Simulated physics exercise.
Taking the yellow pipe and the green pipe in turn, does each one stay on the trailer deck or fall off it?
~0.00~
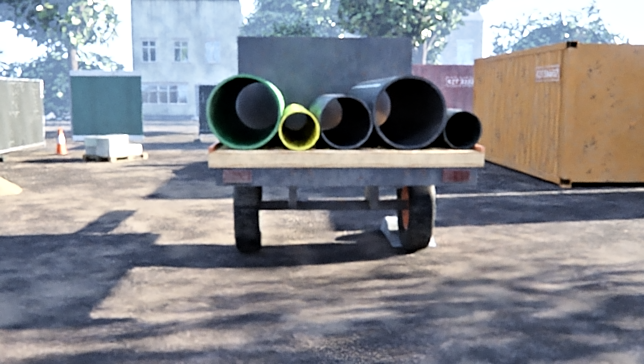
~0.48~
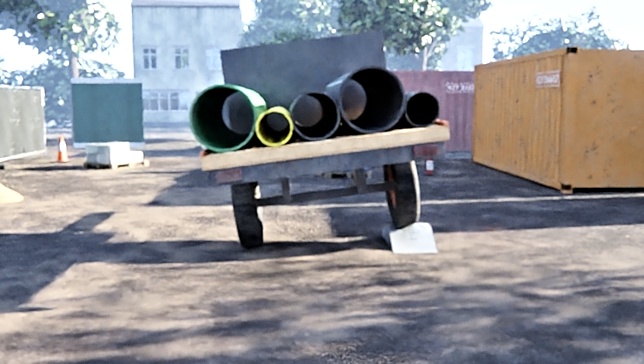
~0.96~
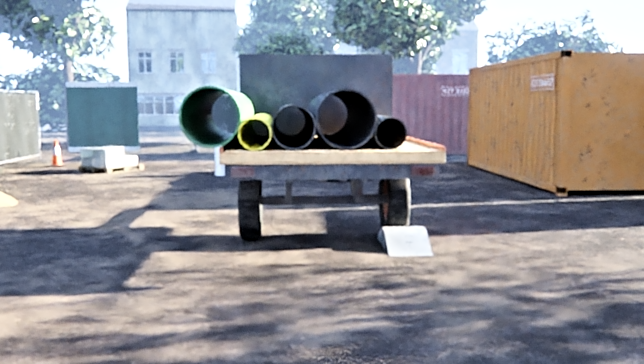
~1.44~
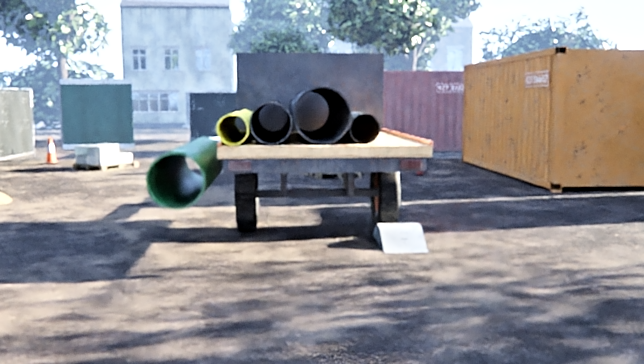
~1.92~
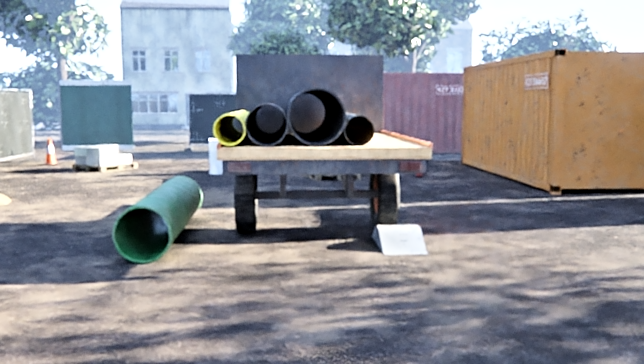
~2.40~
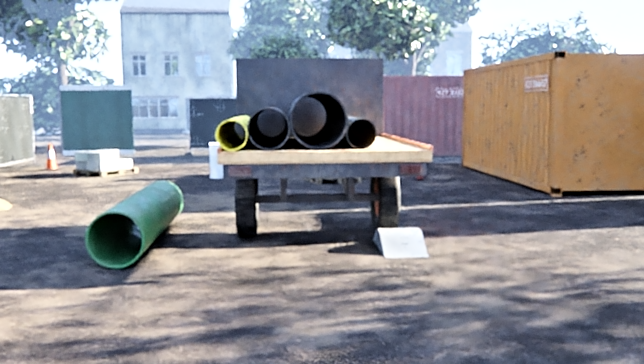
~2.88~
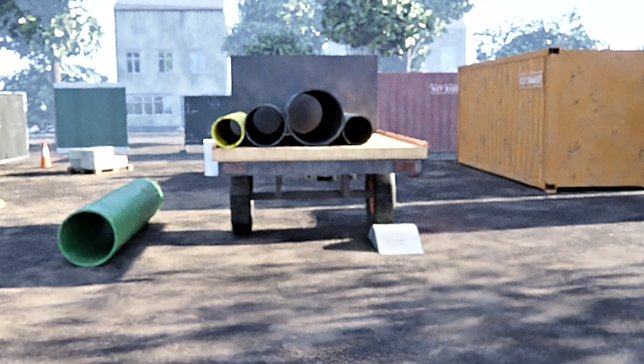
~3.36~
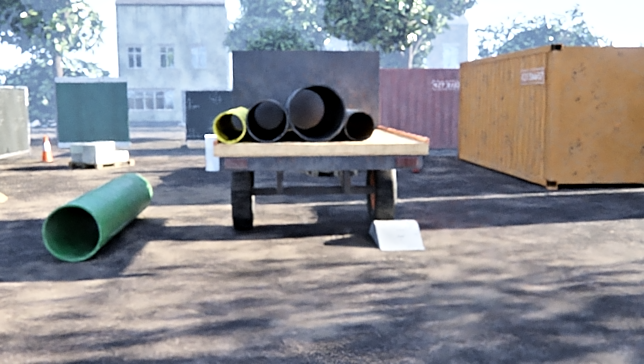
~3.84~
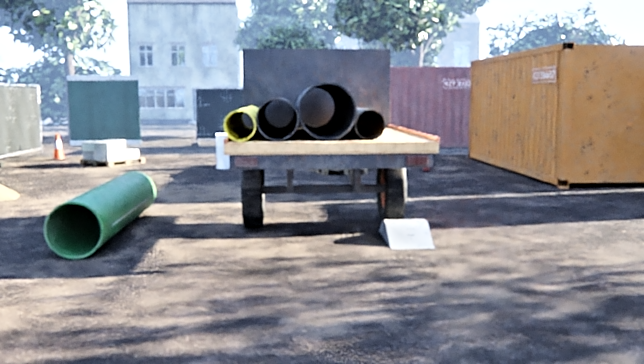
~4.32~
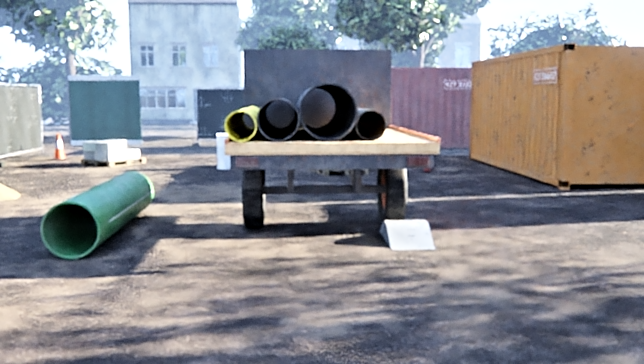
The yellow pipe stays on the deck. The green pipe falls off the left side and ends up on the ground.
